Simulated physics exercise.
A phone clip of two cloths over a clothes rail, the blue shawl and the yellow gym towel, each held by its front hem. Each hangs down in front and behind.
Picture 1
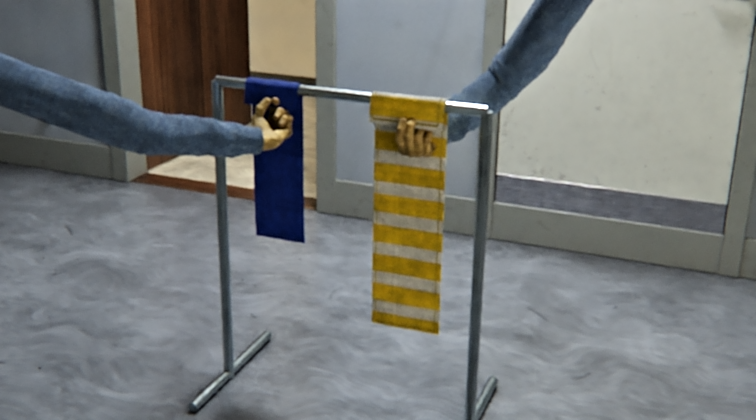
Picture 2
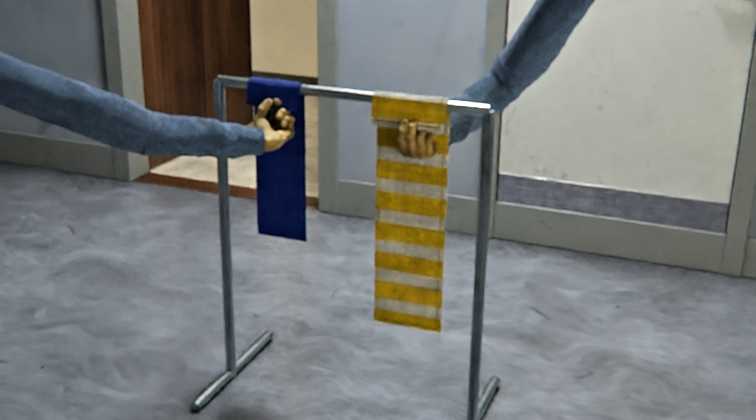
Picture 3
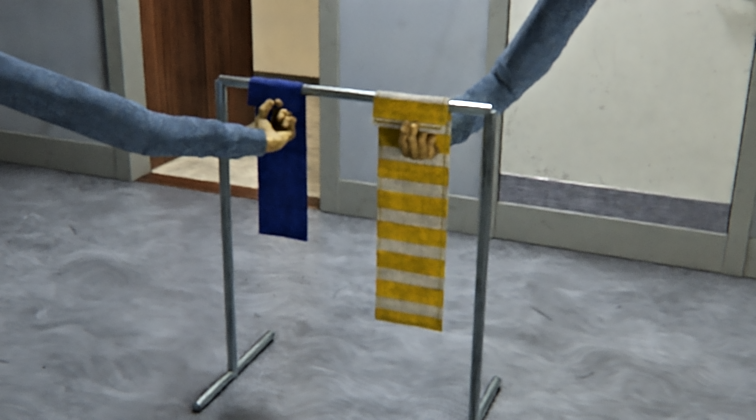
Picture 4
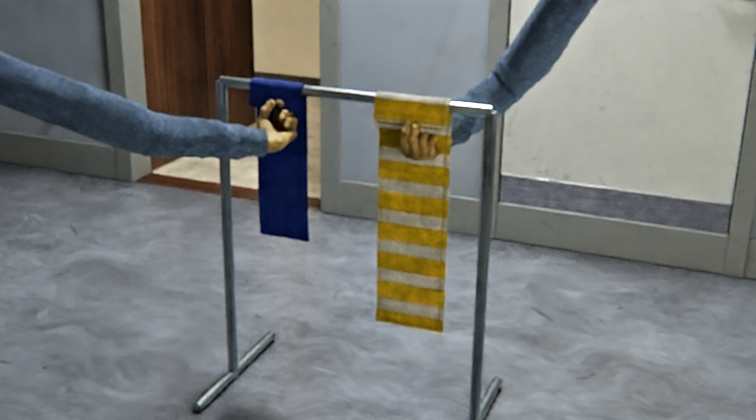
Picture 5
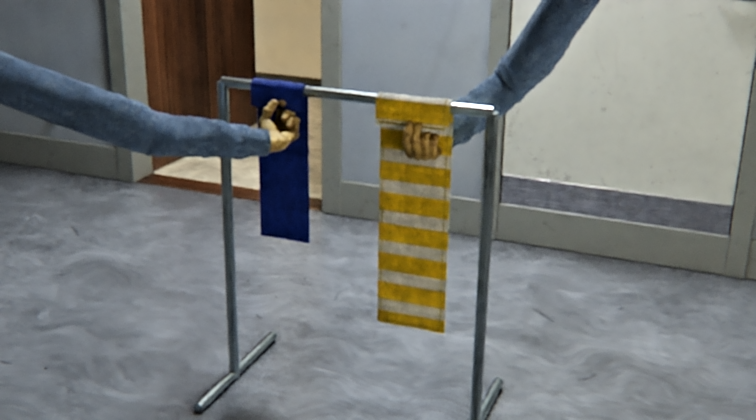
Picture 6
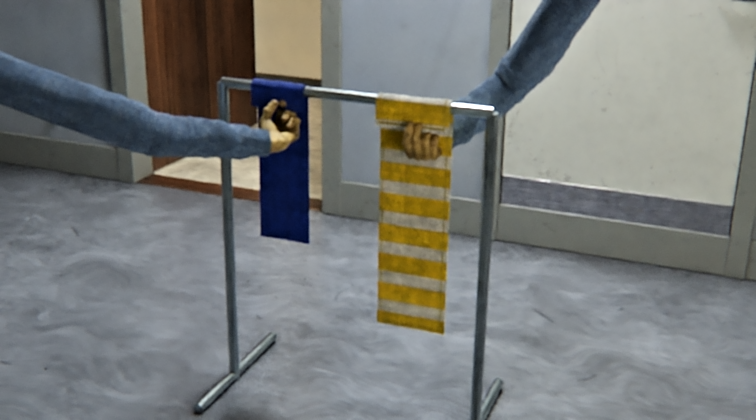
Two hands in blue sleeves barely move as they hold a plain blue cloth on the left and a longer yellow-and-white striped cloth on the right by their short front ends, both draped over a metal rail.
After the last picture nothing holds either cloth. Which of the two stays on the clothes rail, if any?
In the end the blue shawl is pulled off by its long side, the yellow gym towel slides off.
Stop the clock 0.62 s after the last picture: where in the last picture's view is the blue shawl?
Near (287, 383).
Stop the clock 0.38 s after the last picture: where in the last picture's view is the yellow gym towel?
Around (411, 326).
Then, 0.38 s after the last picture, shawl clear of the rail and dropping near (286, 260); gym towel clear of the rail and dropping near (411, 326).
Then, 0.62 s after the last picture, shawl in a heap on the floor near (287, 383); gym towel in a heap on the floor near (407, 409).
At rest, shawl in a heap on the floor near (287, 385); gym towel in a heap on the floor near (407, 412). The blue shawl slides off and the yellow gym towel slips to the floor.
